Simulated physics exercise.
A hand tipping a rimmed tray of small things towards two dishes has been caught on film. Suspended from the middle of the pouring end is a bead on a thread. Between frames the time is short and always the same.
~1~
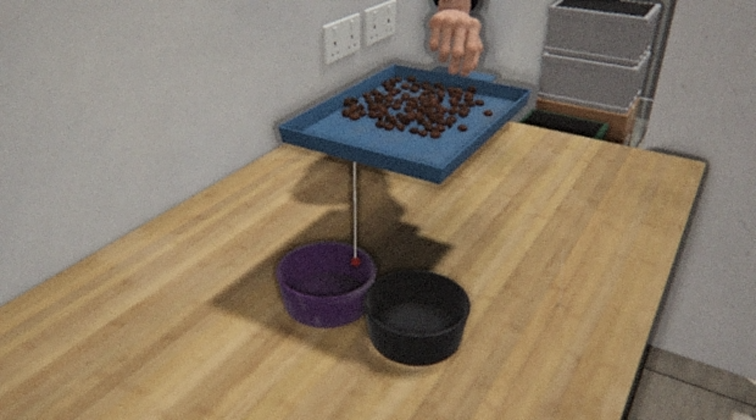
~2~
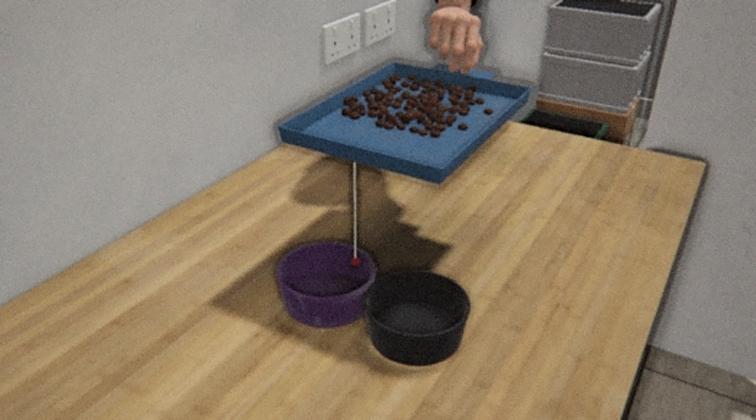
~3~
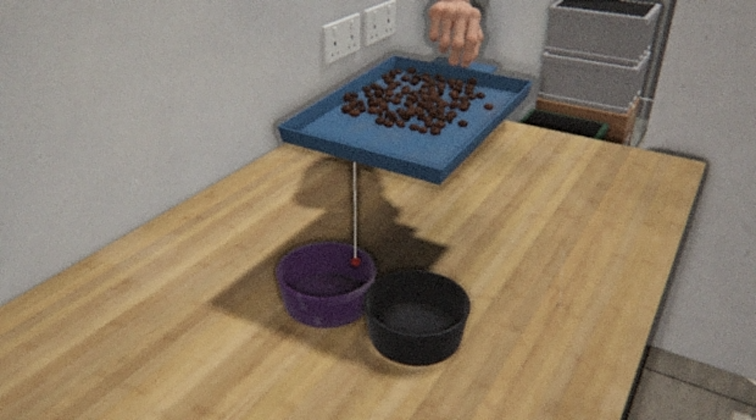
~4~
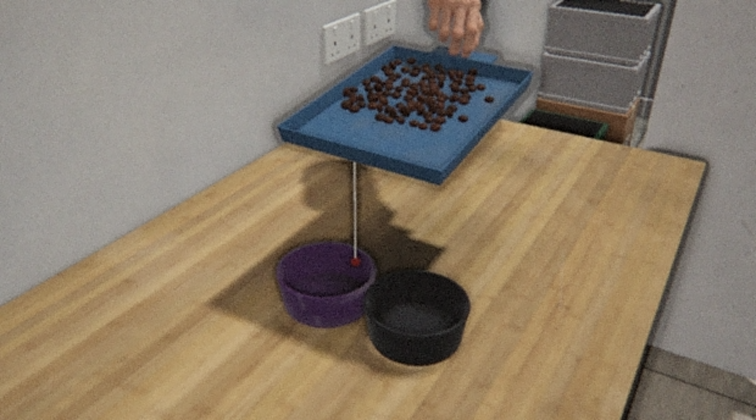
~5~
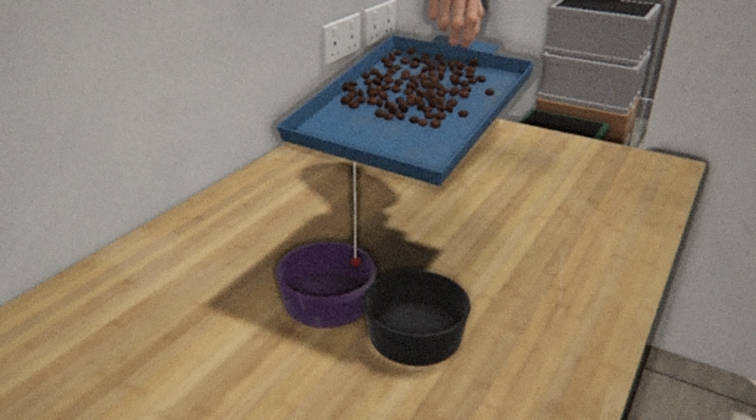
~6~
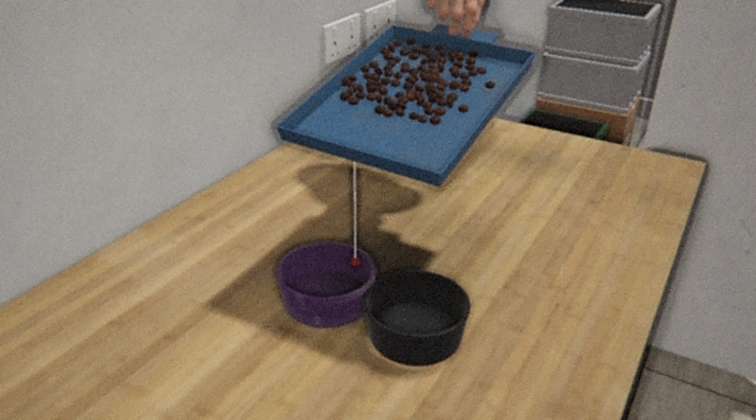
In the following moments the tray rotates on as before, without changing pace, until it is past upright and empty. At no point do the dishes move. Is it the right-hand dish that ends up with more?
I'd say the right dish gets the lion's share of it.
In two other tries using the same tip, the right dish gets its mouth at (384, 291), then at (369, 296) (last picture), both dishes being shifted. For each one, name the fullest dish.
The dish to the right; the dish to the right.
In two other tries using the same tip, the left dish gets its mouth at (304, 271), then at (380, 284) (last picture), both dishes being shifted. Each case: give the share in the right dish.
Close to 60 in a hundred, then close to 0 in a hundred.
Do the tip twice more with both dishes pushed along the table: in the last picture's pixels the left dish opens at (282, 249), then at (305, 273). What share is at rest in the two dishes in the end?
First case: Some 30 %; second case: Some 90 %.
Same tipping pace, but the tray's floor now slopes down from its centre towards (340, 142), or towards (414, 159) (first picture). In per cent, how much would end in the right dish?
The first try gives close to 0 percent; the next gives 90 percent.
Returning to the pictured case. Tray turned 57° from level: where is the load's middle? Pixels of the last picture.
In the last view, the load is centred close to (368, 146).
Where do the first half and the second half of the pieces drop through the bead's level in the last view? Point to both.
Points: About (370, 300), then about (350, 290).
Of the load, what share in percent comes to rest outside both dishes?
I'd put it at about 40 percent.
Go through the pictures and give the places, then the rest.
Corners of the pouring end at (282, 126) and (441, 167), level; middle of the load at (415, 104), flat chocolate drops; left dish at (299, 307); right dish at (392, 344); bead on its thread at (356, 262), in the first picture.
Corners of the pouring end at (282, 126) and (441, 167), level; middle of the load at (415, 102), in the second picture.
Corners of the pouring end at (281, 126) and (440, 168), tipped barely, lowest at the right corner; middle of the load at (415, 98), in the third picture.
Corners of the pouring end at (281, 126) and (440, 169), tipped a little, lowest at the right corner; middle of the load at (415, 91), in the fourth picture.
Corners of the pouring end at (280, 125) and (440, 170), tipped a little, lowest at the right corner; middle of the load at (415, 84), in the fifth picture.
Corners of the pouring end at (280, 125) and (439, 171), tipped a little, lowest at the right corner; middle of the load at (415, 78); left dish at (299, 307); right dish at (392, 344), in the sixth picture.
Soon after the last picture, tray tipped steeply; nearly all on the tray; a small part in the air.
A little later, tray tipped right over; about two thirds on the tray; a small part in the right dish; a stray few in the left dish; a small part outside both; a small part in the air.
Later still, tray tipped past a quarter turn; about a third in the right dish; about a quarter in the left dish; about a third outside both.
At rest, tray tipped past a quarter turn; about a third in the right dish; about a quarter in the left dish; about a third outside both.
